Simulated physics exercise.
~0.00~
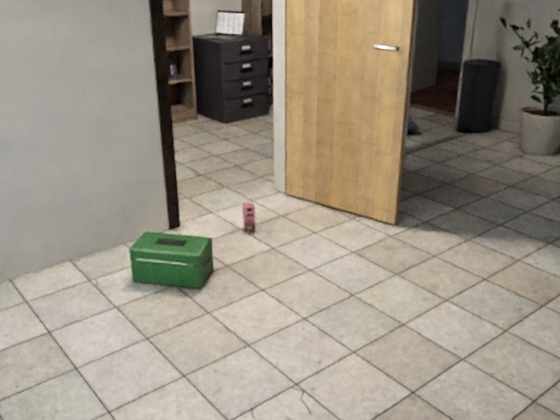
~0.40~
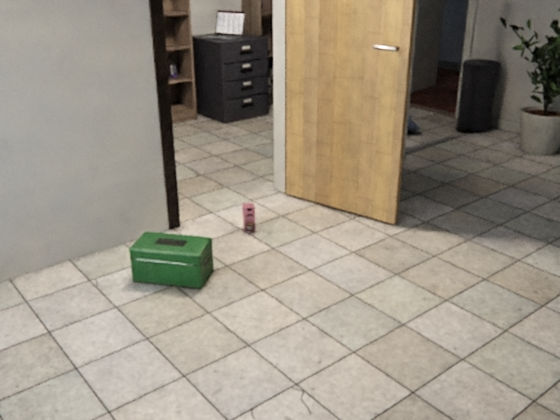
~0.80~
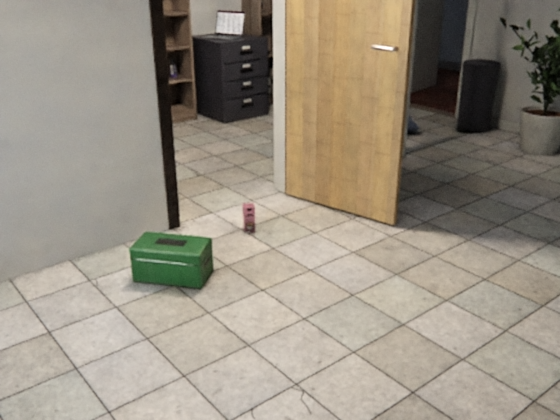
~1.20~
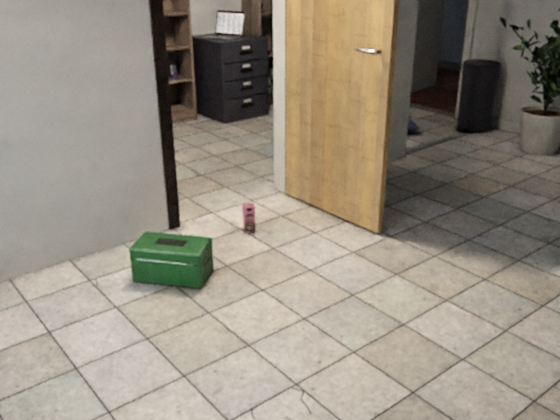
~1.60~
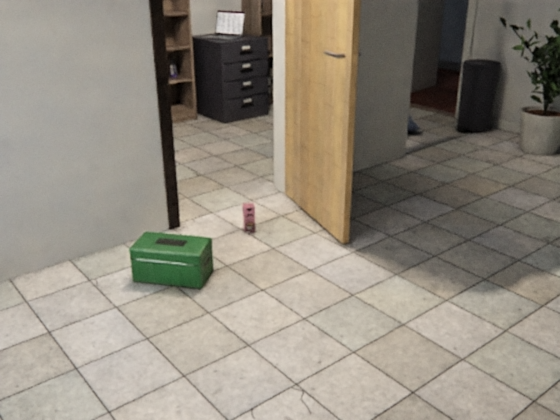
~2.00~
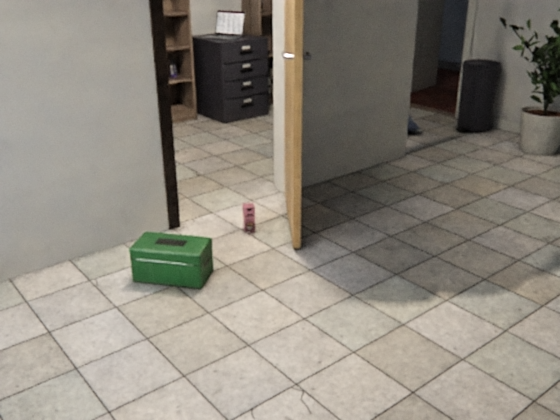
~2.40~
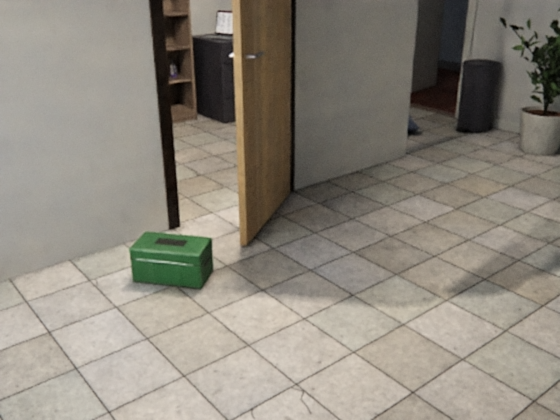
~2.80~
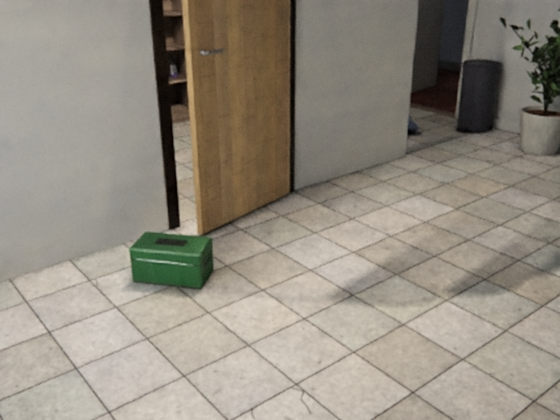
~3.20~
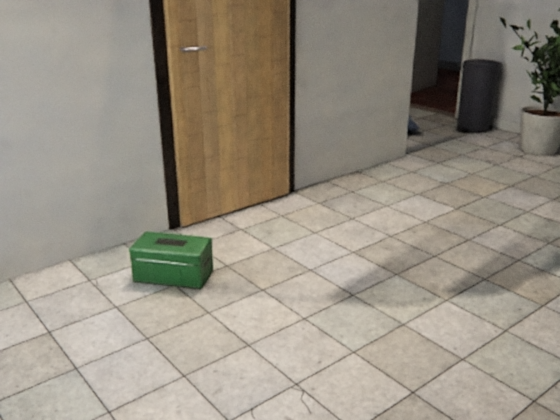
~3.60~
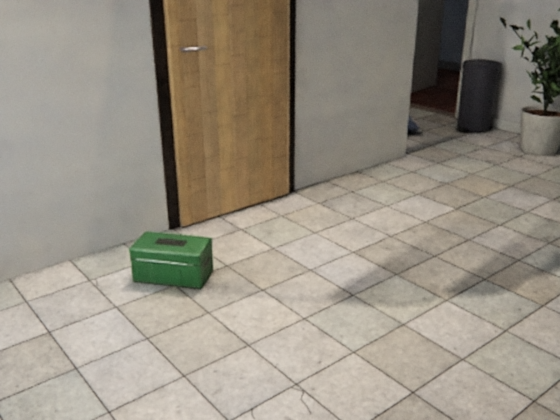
Wooden door swinging shut across a tiled floor, passing in front of a small pink carton, ending closed beside a green toolbox.
